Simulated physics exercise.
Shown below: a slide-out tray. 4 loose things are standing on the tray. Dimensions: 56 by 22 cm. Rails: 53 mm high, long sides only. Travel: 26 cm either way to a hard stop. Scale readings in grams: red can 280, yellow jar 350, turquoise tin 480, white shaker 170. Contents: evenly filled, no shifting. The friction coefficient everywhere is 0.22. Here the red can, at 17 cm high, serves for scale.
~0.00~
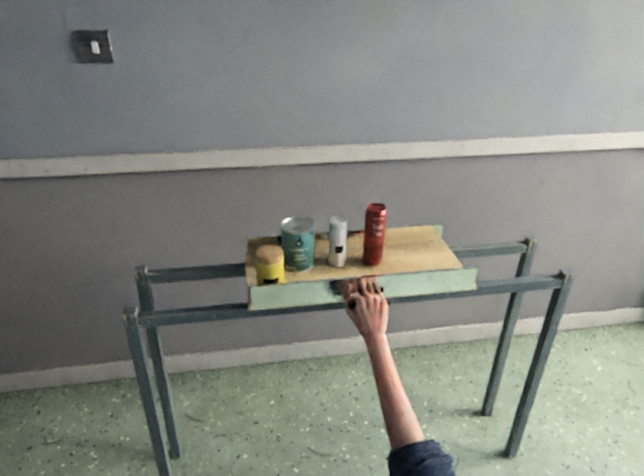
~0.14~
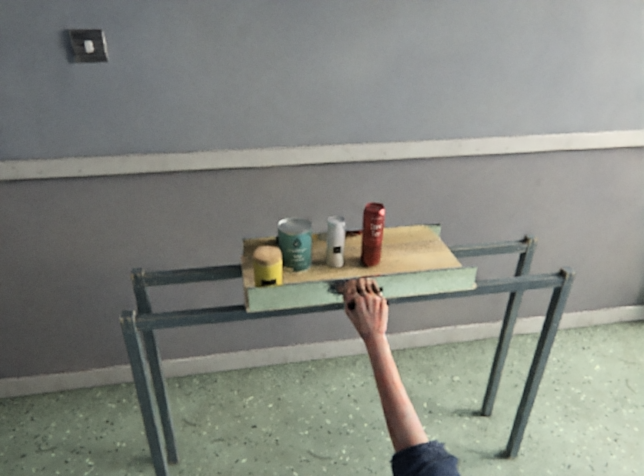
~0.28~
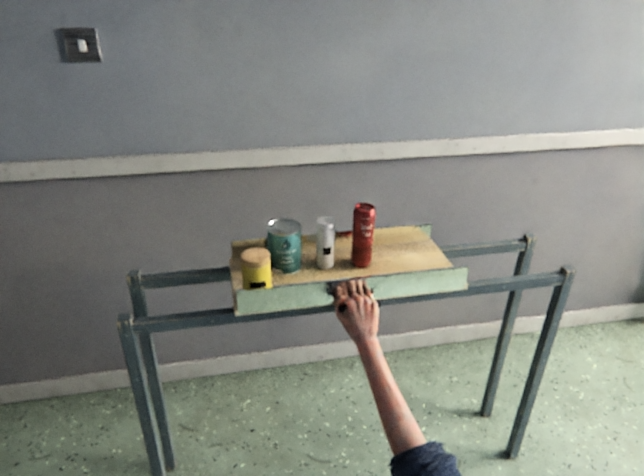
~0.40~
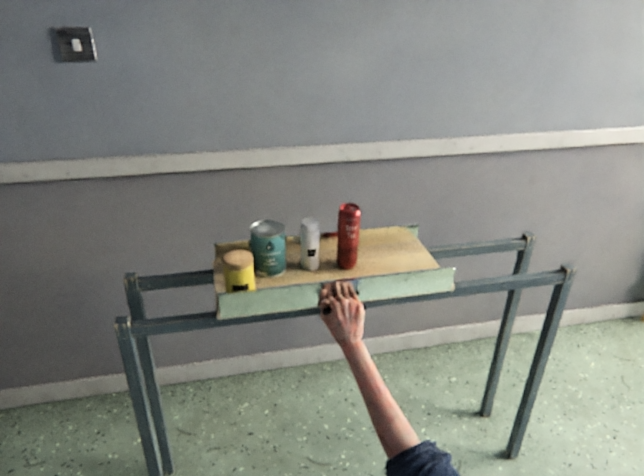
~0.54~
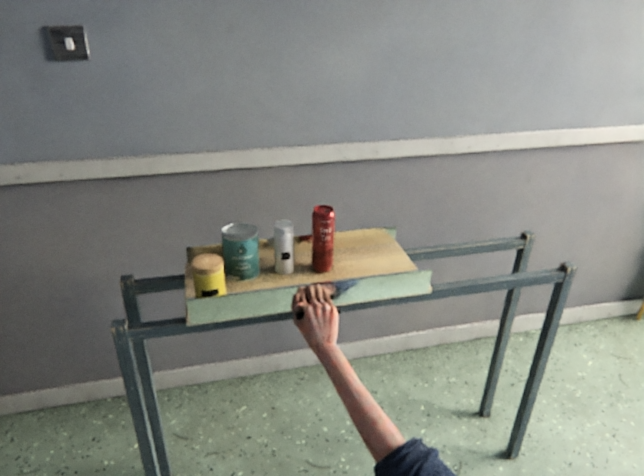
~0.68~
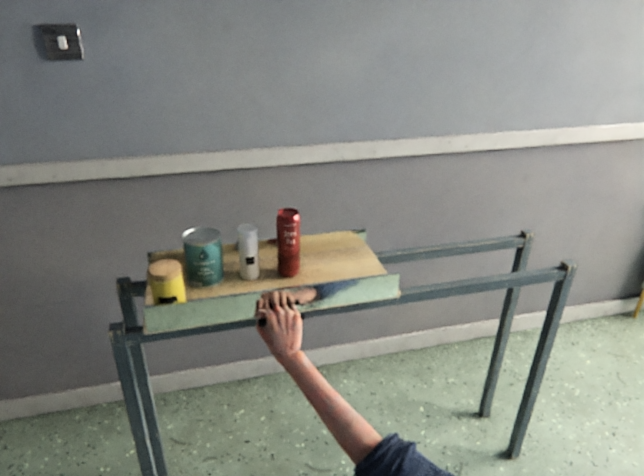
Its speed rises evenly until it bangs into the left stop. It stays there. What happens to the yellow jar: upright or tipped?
Overbalanced.
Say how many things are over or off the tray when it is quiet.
In total, 1.
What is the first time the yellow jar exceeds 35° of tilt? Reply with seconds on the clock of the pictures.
Roughly at the 1.0 s mark.
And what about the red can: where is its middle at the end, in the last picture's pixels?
It settles somewhere near (223, 251).
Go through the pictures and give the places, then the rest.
The first picture shows tray midway; yellow jar (270, 272); red can (374, 235).
In the second picture, tray has slid 1 cm left; white shaker (336, 242); red can (373, 235).
In the third picture, tray has slid 3 cm left; turquoise tin (284, 247); white shaker (325, 243).
In the fourth picture, tray has slid 7 cm left; red can (348, 237); turquoise tin (268, 249).
In the fifth picture, tray has slid 13 cm left; white shaker (284, 248); red can (323, 240).
In the sixth picture, tray has slid 22 cm left; yellow jar (168, 290); turquoise tin (204, 257).
After 0.88 s, tray has slid 26 cm left; yellow jar now off the tray; white shaker slid 8 cm; red can slid 8 cm.
After 1.18 s, tray has slid 26 cm left; turquoise tin slid 11 cm; red can slid 11 cm; white shaker slid 11 cm.
At rest (1.5 s), off the tray and tipped over, yellow jar; not toppled but over 5 cm from the start, red can, turquoise tin and white shaker.
